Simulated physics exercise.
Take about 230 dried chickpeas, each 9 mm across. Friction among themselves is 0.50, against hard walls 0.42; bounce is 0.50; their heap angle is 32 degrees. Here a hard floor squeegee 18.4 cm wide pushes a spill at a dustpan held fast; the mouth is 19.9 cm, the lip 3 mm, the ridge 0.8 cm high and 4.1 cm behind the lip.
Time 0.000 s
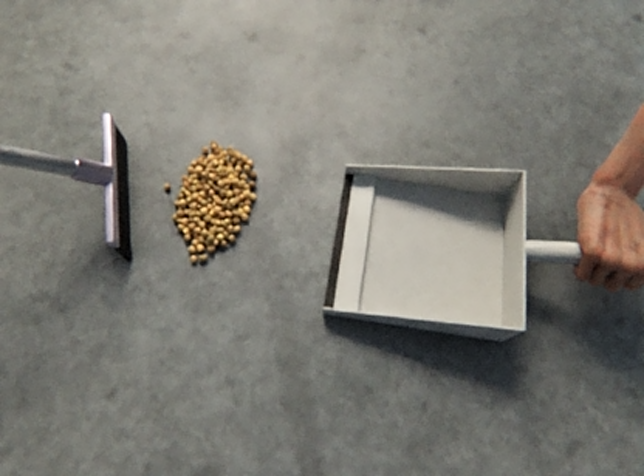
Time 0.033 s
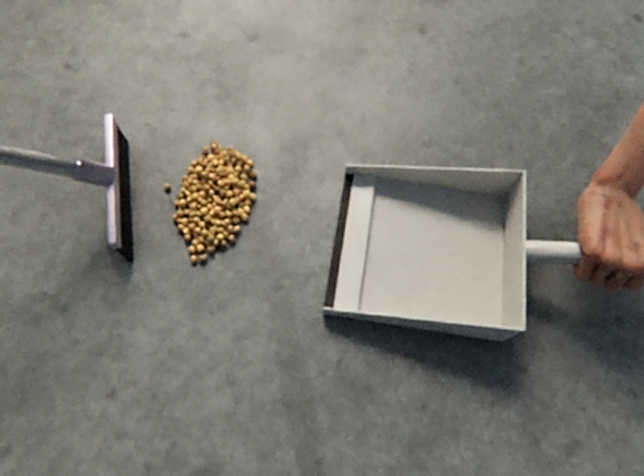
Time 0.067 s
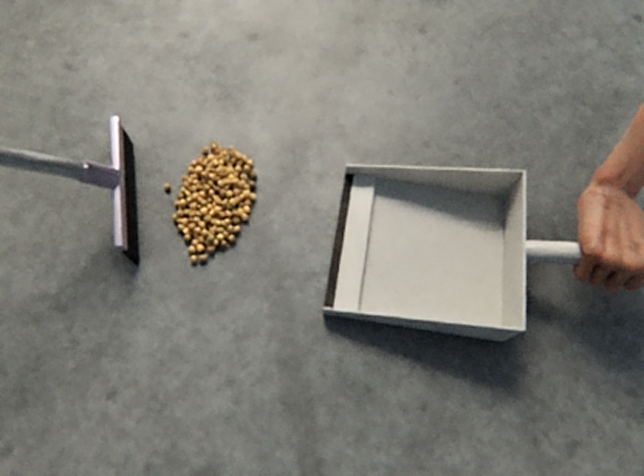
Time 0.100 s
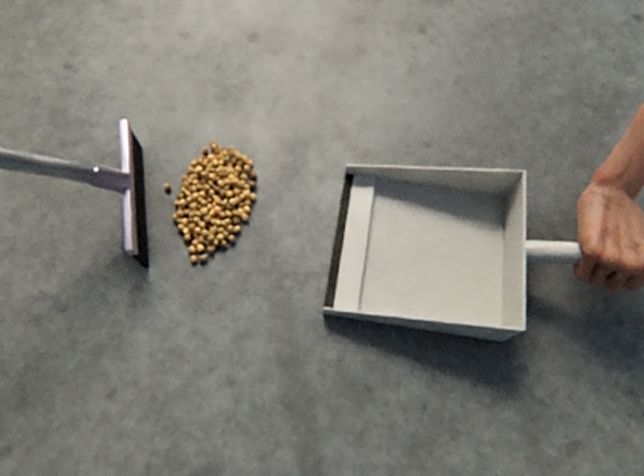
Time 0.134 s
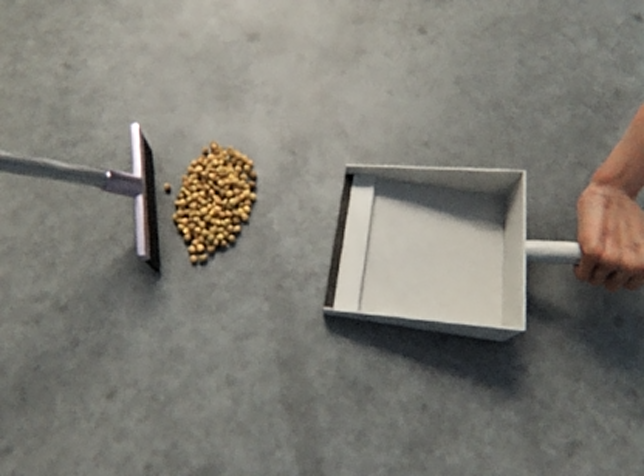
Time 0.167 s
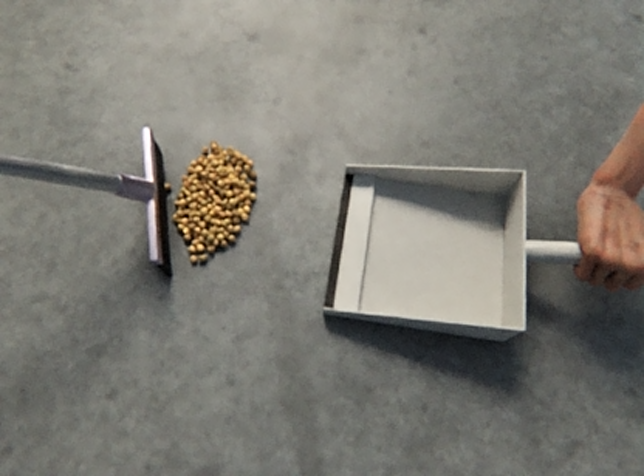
To begin with, a squeegee stands left of a small heap of round golden-brown pieces on a grey floor, while a hand at right holds a pale dustpan. The squeegee slides a short way right and slightly downward, closing up to the heap's left edge; the heap and dustpan stay still.
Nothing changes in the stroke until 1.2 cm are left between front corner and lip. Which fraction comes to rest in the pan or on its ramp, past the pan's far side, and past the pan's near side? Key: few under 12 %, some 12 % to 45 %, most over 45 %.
Pan = few, far side = some, near side = few.
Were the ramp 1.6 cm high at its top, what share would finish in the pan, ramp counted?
Roughly 5 per cent.
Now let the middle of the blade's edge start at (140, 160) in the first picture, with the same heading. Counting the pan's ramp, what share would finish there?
Estimate: Near 20 %.
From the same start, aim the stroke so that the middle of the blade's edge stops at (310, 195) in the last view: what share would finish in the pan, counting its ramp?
Close to 20 in a hundred.
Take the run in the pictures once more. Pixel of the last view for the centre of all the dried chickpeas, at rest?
Look around (308, 205) in the last picture.
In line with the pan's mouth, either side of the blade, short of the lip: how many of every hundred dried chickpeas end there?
Roughly 80 percent.
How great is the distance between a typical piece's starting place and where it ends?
It comes to some 12 cm.
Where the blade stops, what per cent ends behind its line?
Near 30 percent, give or take.
After 0.36 s, middle of the blade 14 cm from the lip; 0 % over the lip, far side 10 %, near side 0 %.
After 0.49 s, middle of the blade 7 cm from the lip; 0 % over the lip, far side 15 %, near side 0 %.
After 0.75 s, middle of the blade 4 cm from the lip; 5 % over the lip, far side 15 %, near side 0 %.
In the end, at 1.0 s, pan 5 %, far side 15 %, near side 0 %, in front of the lip or behind the blade 80 %.
